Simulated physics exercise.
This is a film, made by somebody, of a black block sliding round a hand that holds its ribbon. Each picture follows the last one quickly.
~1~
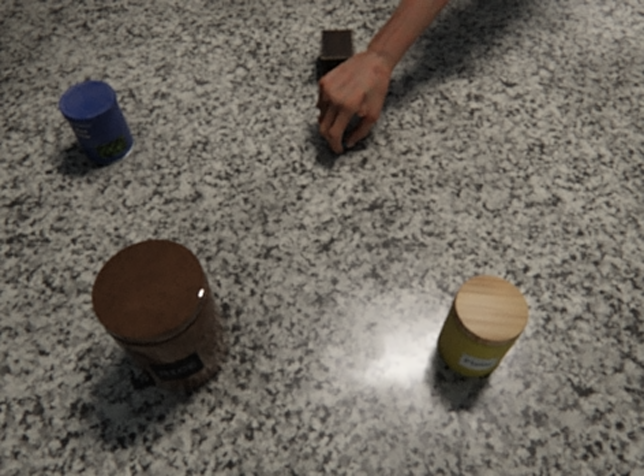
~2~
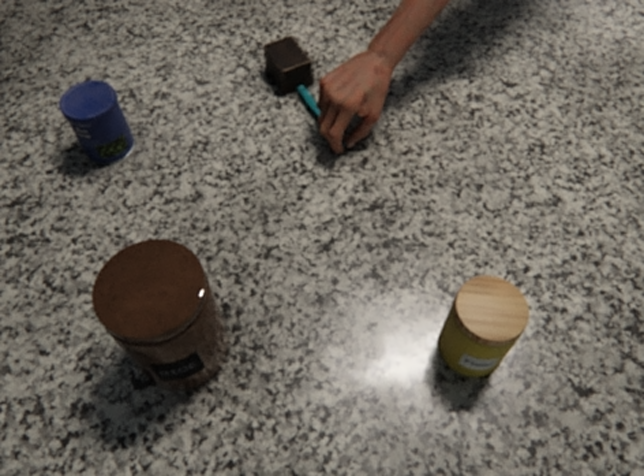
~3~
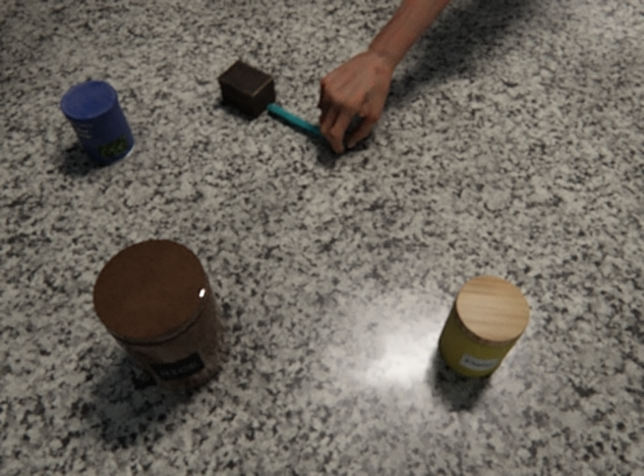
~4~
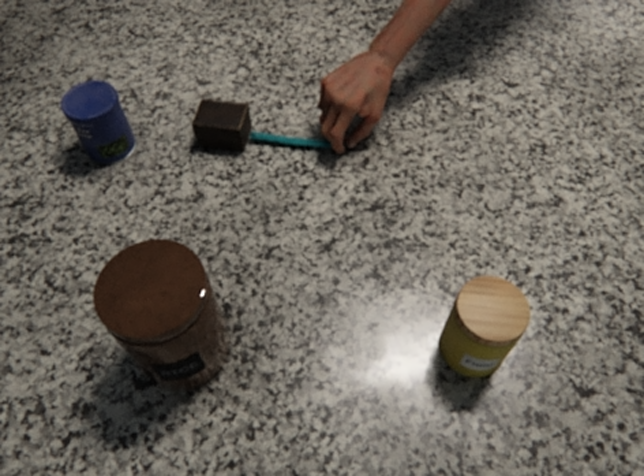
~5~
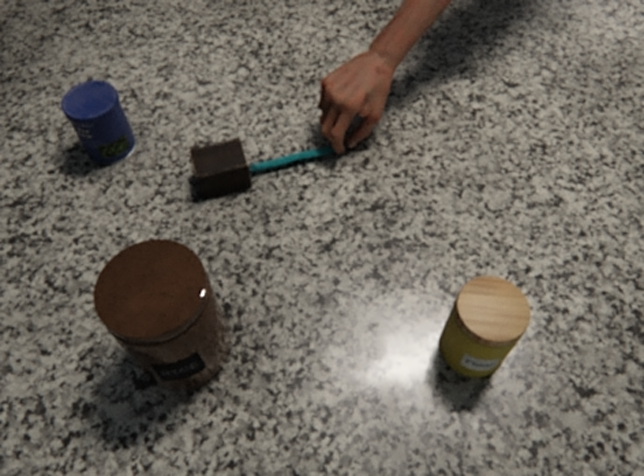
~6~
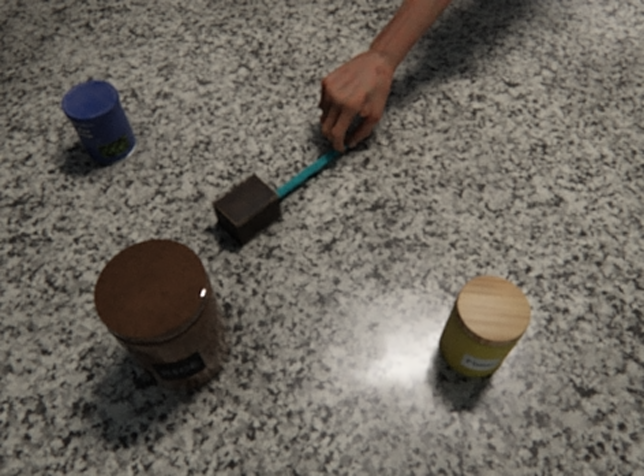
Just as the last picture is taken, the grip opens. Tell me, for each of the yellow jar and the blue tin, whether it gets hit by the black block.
Yellow jar: Hit; blue tin: Not hit.
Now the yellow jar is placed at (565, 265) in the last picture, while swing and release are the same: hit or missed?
Placed so, it remains clear.
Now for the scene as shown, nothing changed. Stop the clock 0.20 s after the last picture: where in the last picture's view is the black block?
It is roughly at (428, 339).
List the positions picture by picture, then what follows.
Black block (337, 43); yellow jar (492, 307); blue tin (87, 99); brown canister (148, 286), in the first picture.
Black block (287, 53), in the second picture.
Black block (246, 77), in the third picture.
Black block (220, 113), in the fourth picture.
Black block (219, 157), in the fifth picture.
Black block (246, 199); yellow jar (494, 307); blue tin (90, 99); brown canister (150, 285); going round anticlockwise, in the sixth picture.
Then, 0.08 s later than the last view, block near (346, 274).
Then, 0.20 s later than the last view, block near (428, 340); yellow jar pushed aside.
Finally, block near (428, 354); yellow jar pushed aside. The yellow jar gets hit and the blue tin escapes it.
